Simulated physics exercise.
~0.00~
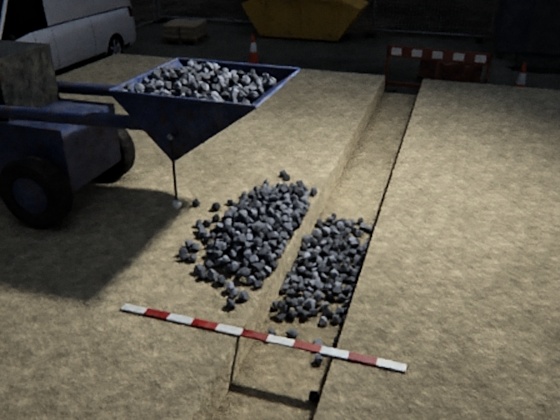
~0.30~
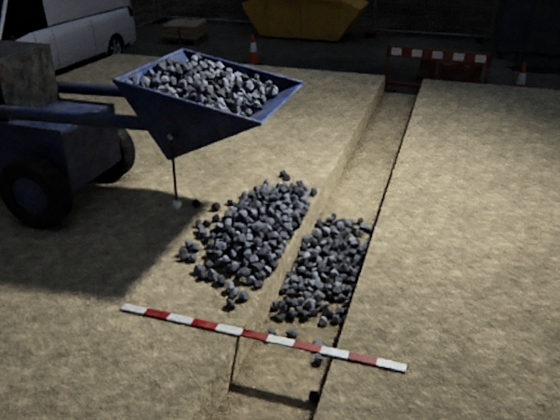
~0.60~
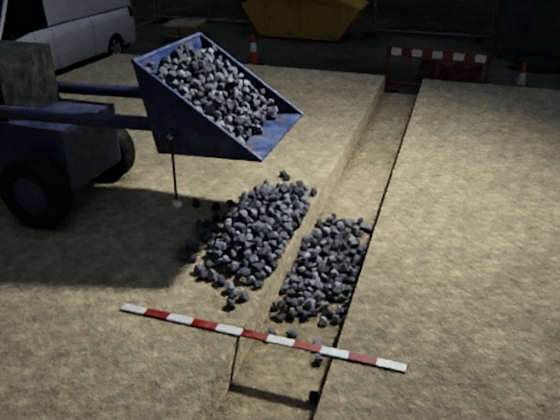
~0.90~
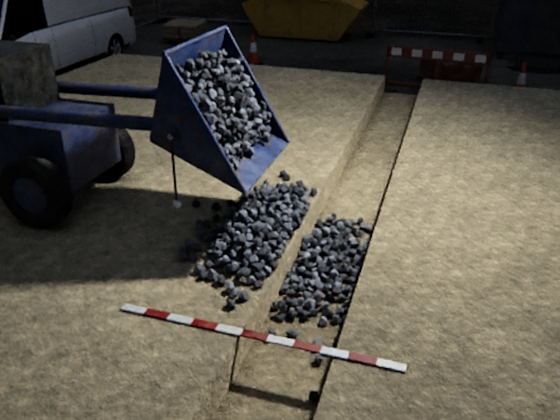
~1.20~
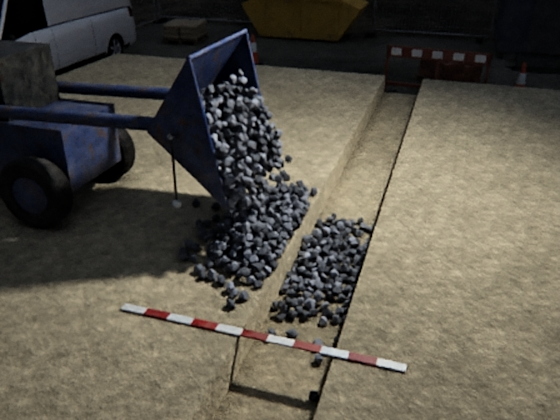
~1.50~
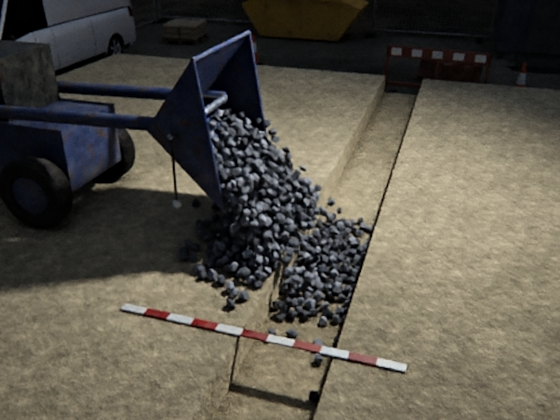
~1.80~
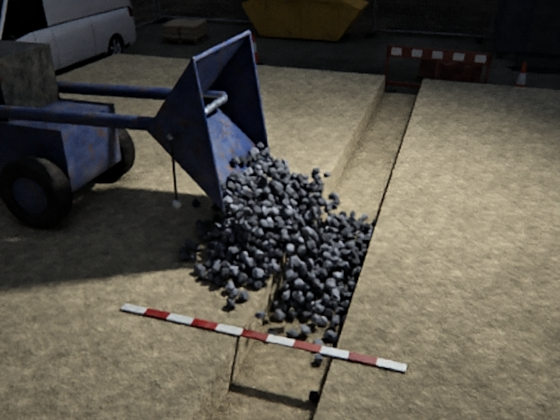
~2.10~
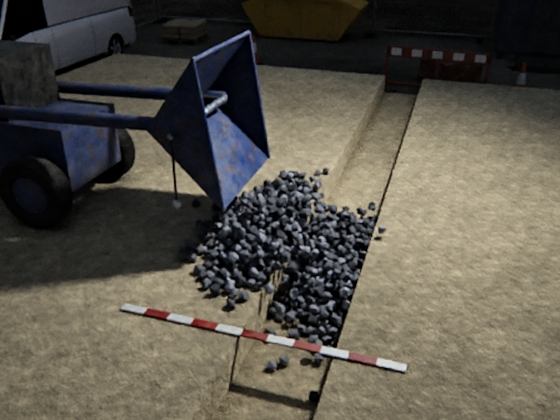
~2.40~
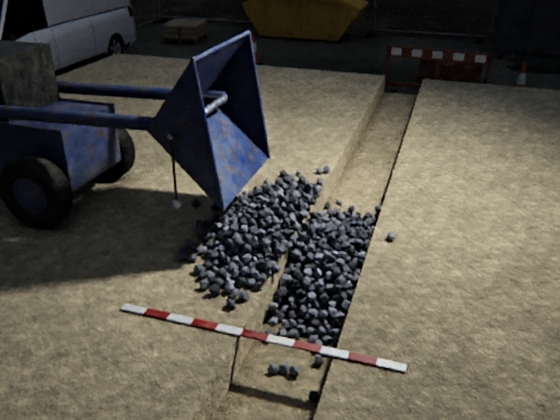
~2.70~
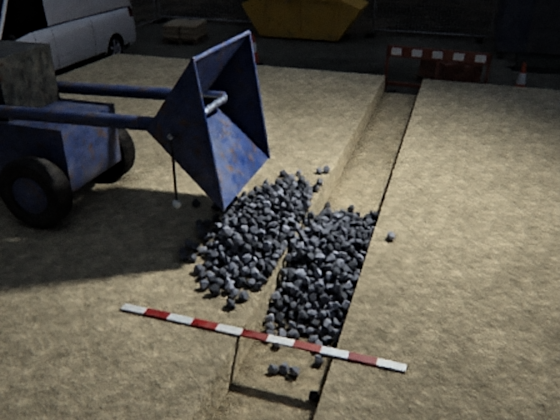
A blue loader bucket tips forward and empties its dark stones beside and into the trench.
